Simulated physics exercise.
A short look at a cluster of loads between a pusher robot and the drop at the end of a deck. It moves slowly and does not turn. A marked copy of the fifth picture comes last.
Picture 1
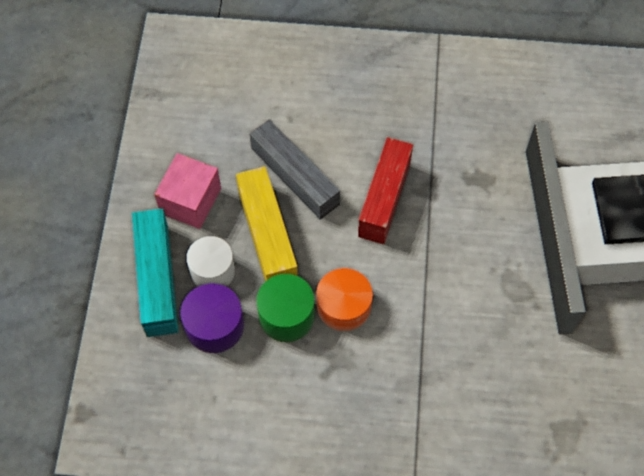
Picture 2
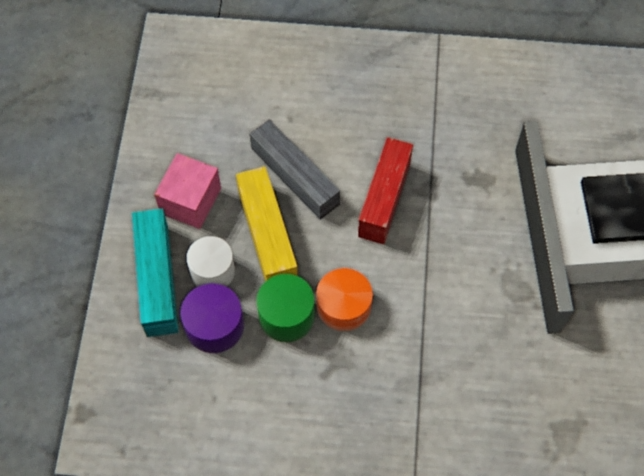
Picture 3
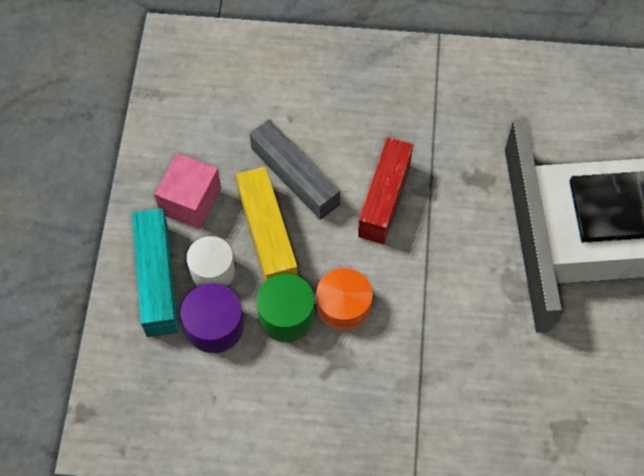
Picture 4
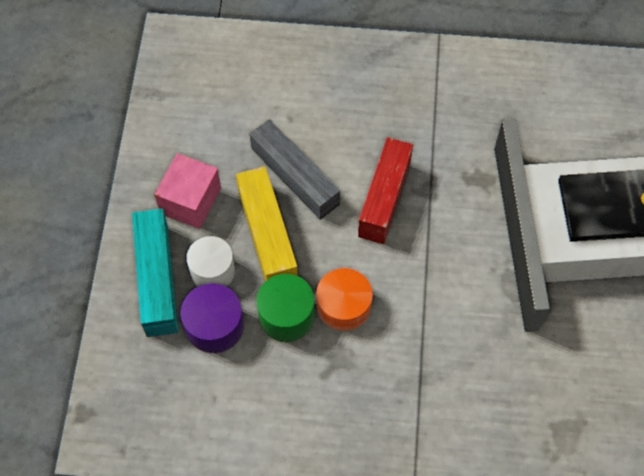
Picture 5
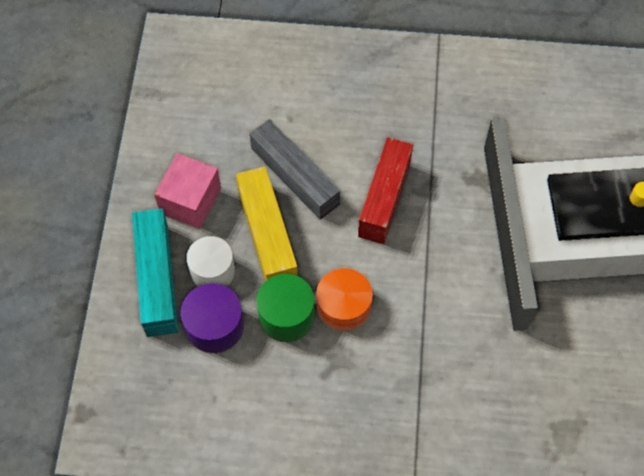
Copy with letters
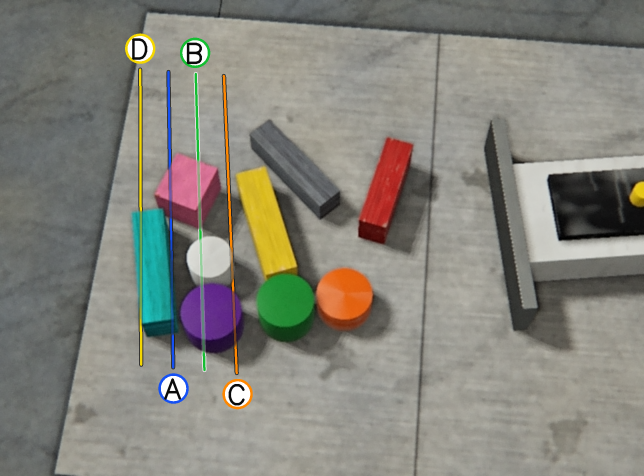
At the start, eight coloured blocks and discs sit clustered on a pale slab, with a white machine bearing a flat grey front plate at the right. The machine slides slowly left a short way without turning, bringing more of its dark top and a bit of yellow into view, while the cluster stays still.
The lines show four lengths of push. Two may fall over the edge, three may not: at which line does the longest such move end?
No third one falls up to A.
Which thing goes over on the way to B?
The pink crate goes over.
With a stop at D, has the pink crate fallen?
Yes.
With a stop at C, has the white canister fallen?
By then, no.
On the copy, A at (171, 210); B at (200, 212); C at (230, 214); D at (141, 207).
On A. First, robot (471, 193); red bar (363, 192); turquoise stick (155, 273).
Then, robot (347, 183); pink crate (138, 195); turquoise stick (144, 274).
Finally, robot (252, 176); pink crate over the edge; turquoise stick over the edge; two fallen.
By contrast, B is within the limit but short; C is within the limit but short; D drops five.
